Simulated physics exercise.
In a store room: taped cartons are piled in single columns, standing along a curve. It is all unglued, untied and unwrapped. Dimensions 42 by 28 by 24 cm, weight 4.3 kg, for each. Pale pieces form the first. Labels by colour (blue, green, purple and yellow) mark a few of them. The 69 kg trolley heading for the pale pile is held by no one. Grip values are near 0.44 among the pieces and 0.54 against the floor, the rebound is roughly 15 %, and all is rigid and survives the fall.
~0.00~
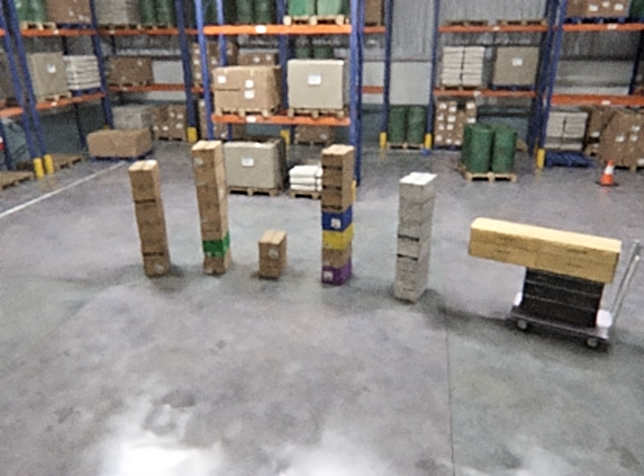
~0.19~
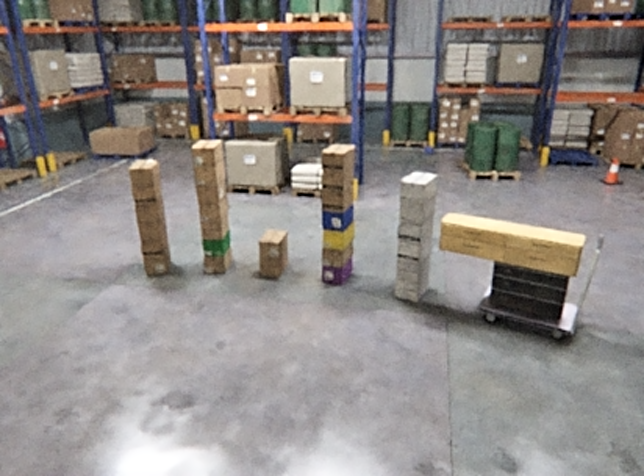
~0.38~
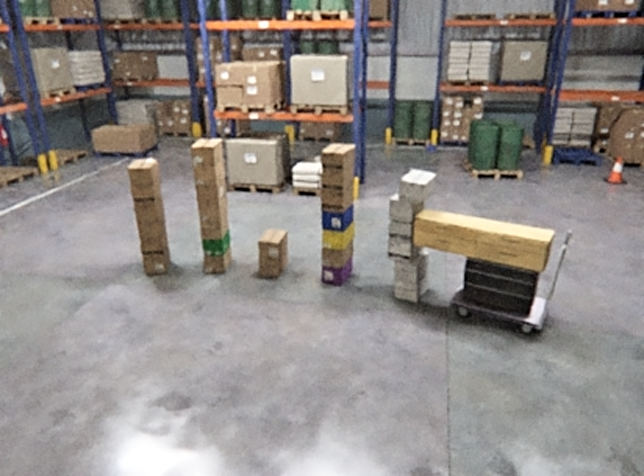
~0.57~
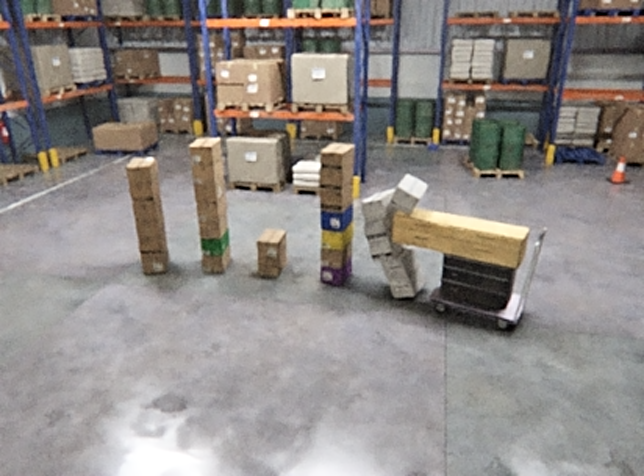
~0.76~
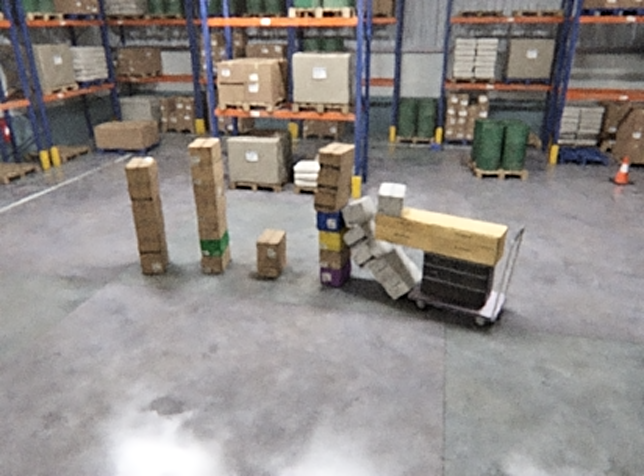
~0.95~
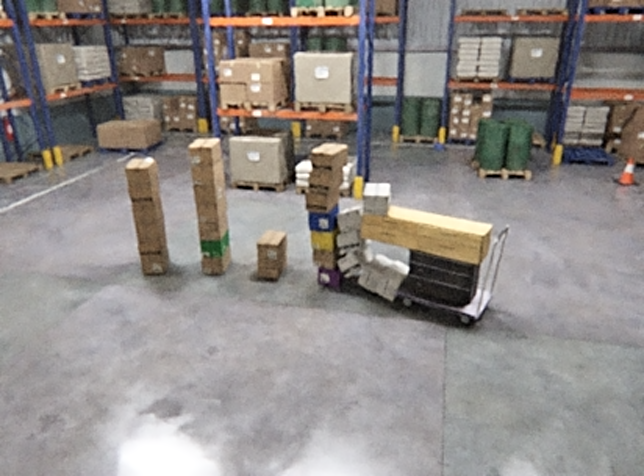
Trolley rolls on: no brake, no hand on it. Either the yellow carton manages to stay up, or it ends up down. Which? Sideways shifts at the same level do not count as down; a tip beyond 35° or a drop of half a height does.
It ends up down.
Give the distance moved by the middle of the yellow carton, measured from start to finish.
It finishes around 70 cm from its starting point.
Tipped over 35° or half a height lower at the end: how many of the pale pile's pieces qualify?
6 pieces.
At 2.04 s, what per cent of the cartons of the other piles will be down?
At that instant, 25 percent.
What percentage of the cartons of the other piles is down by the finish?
Estimate: Close to 25%.
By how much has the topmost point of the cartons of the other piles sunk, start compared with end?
Lower by close to 0 cm.
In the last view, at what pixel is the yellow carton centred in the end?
About (296, 246).
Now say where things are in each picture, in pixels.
In the first frame (each place is the centre of the face we see best; the camera moves round a little), load (475, 237) 52 cm short; yellow carton (333, 240); purple carton (332, 276); green carton (213, 249); the others all in place.
In the second frame, load (445, 231) 18 cm short; yellow carton (333, 240).
In the third frame, load (418, 227) 12 cm in, top of the pale pile leaning 4°; yellow carton (333, 240); the others all in place.
In the fourth frame, load (397, 224) 36 cm in, top of the pale pile leaning 25°; yellow carton (332, 240); the others all in place.
In the fifth frame, load (378, 222) 59 cm in, top of the pale pile leaning 5°; yellow carton (329, 241) moved 25 mm; blue carton (327, 223) moved 52 mm; 4 have shifted.
In the sixth frame, load (365, 220) 76 cm in; yellow carton (321, 241) moved 15 cm; blue carton (319, 223) moved 18 cm; purple carton (328, 278) moved 45 mm; 7 have shifted.
By 1.34 s, 6 of the pale pile down; none of the 22 other cartons down, 7 disturbed; yellow carton tilted 15°; blue carton tilted 15°.
By 2.04 s, 6 of the pale pile down; 6 of the 22 other cartons down; yellow carton tilted 60°, 26 cm lower; blue carton tilted 65°, 22 cm lower.
When it is over (4.7 s), 6 of the pale pile down; 6 of the 22 other cartons down; yellow carton tilted 60°, 26 cm lower; blue carton tilted 58°, 23 cm lower; green carton unmoved. In pixels of the last frame, middles, yellow carton near (296, 246), blue carton near (286, 226).
